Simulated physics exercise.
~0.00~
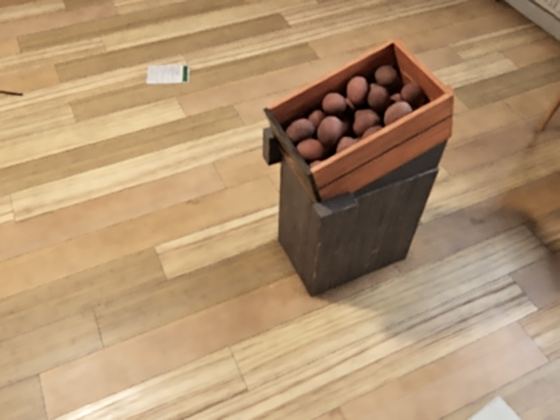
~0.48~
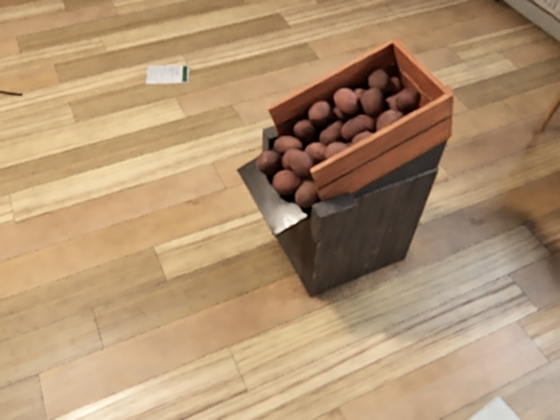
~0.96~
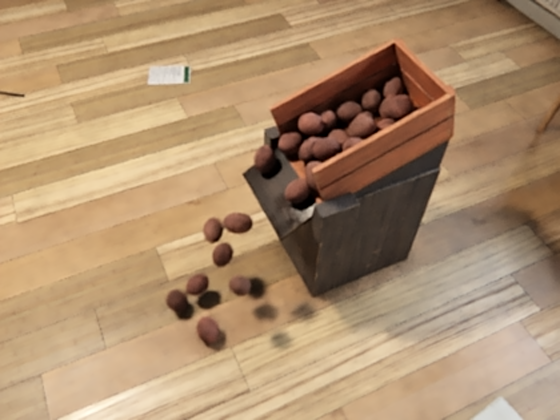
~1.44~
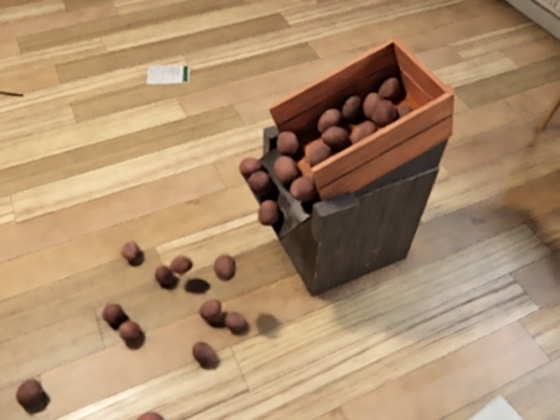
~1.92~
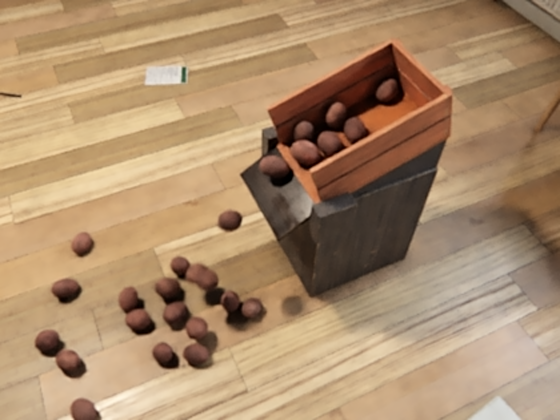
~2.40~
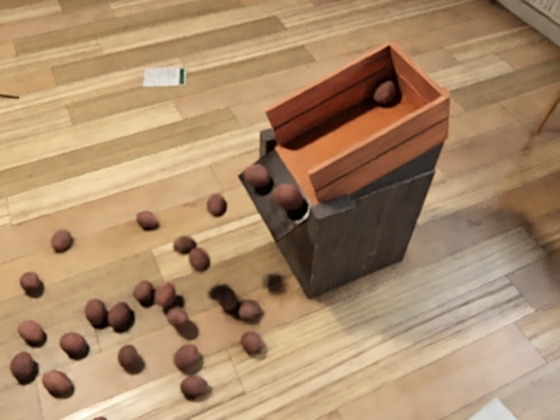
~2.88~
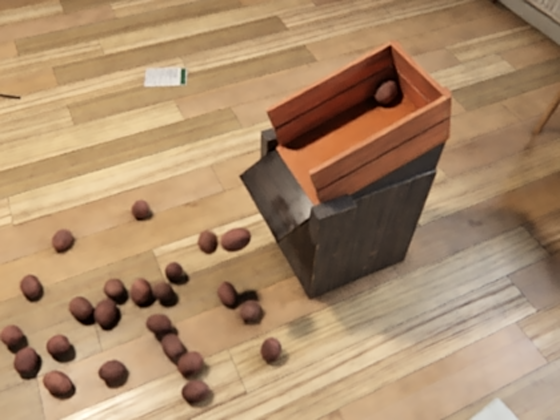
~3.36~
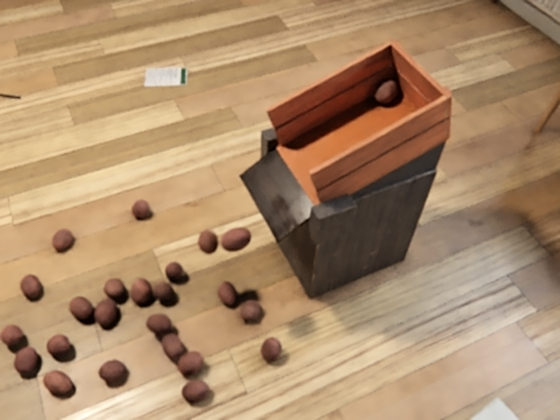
The footage shows a sloping orange chute full of red potatoes on a dark stand above a wooden floor. The front flap drops open, and the potatoes pour out to the left, bouncing and rolling across the floor until they lie scattered, with one left in the chute.
